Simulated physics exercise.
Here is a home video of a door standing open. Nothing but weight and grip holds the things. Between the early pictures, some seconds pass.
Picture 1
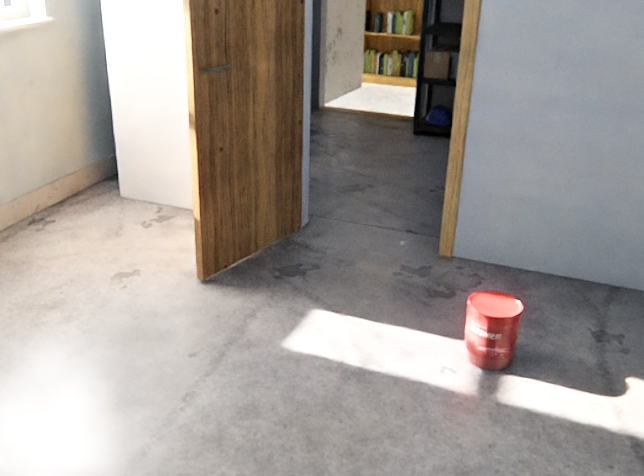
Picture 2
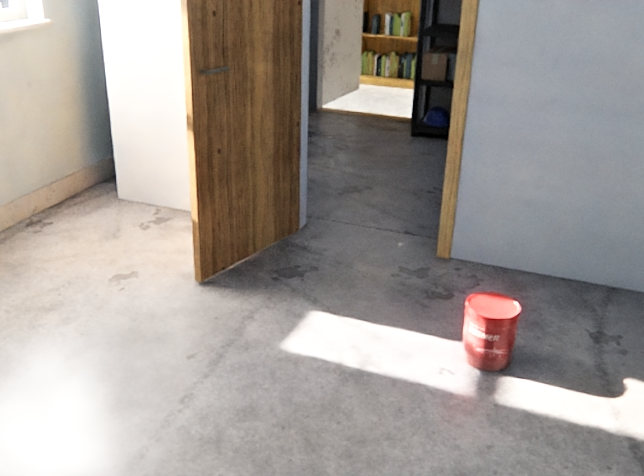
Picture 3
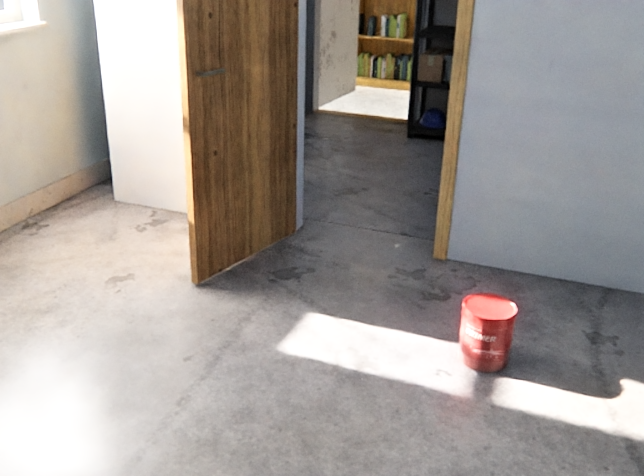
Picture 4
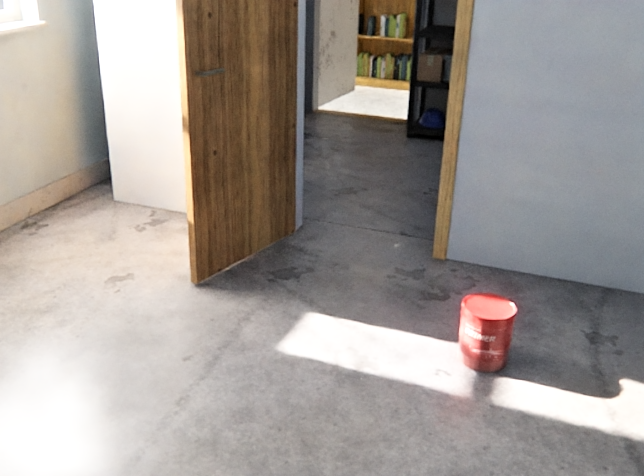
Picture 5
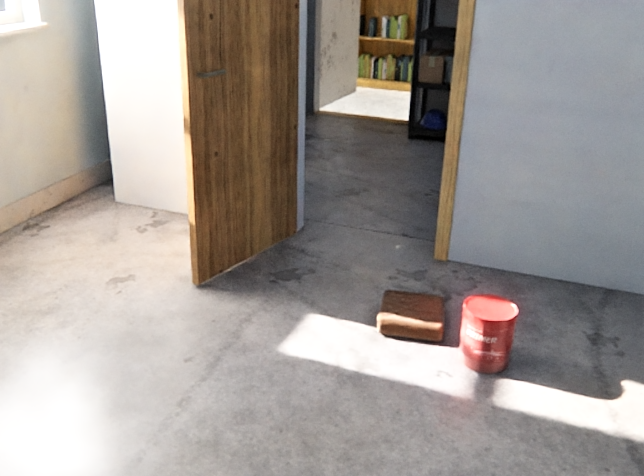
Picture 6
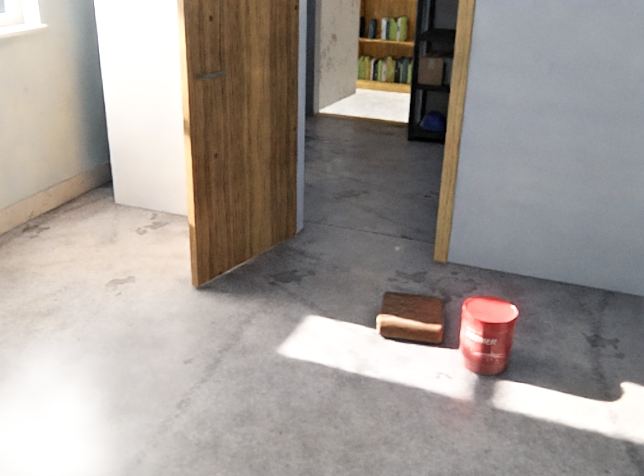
Red pail standing still on a sunlit floor near an open wooden door, a brown cushion-like block appearing beside it.
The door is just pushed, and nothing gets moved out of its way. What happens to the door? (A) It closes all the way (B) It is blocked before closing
It closes all the way.
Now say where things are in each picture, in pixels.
The first picture shows door wide open and still; red pail (492, 330).
The second picture shows door wide open and still; red pail (490, 331).
The third picture shows door wide open and still; red pail (486, 332).
The fourth picture shows door wide open and still; red pail (486, 332).
The fifth picture shows door wide open and still; red pail (487, 334).
The sixth picture shows door wide open and still; brown cushion (412, 316); red pail (487, 335).
Then, 0.90 s after the last picture, door at 72°.
Then, 1.60 s after the last picture, door at 32°.
At rest, door at 0°; both in place. Seen from the same camera at the end, brown cushion near (412, 316).
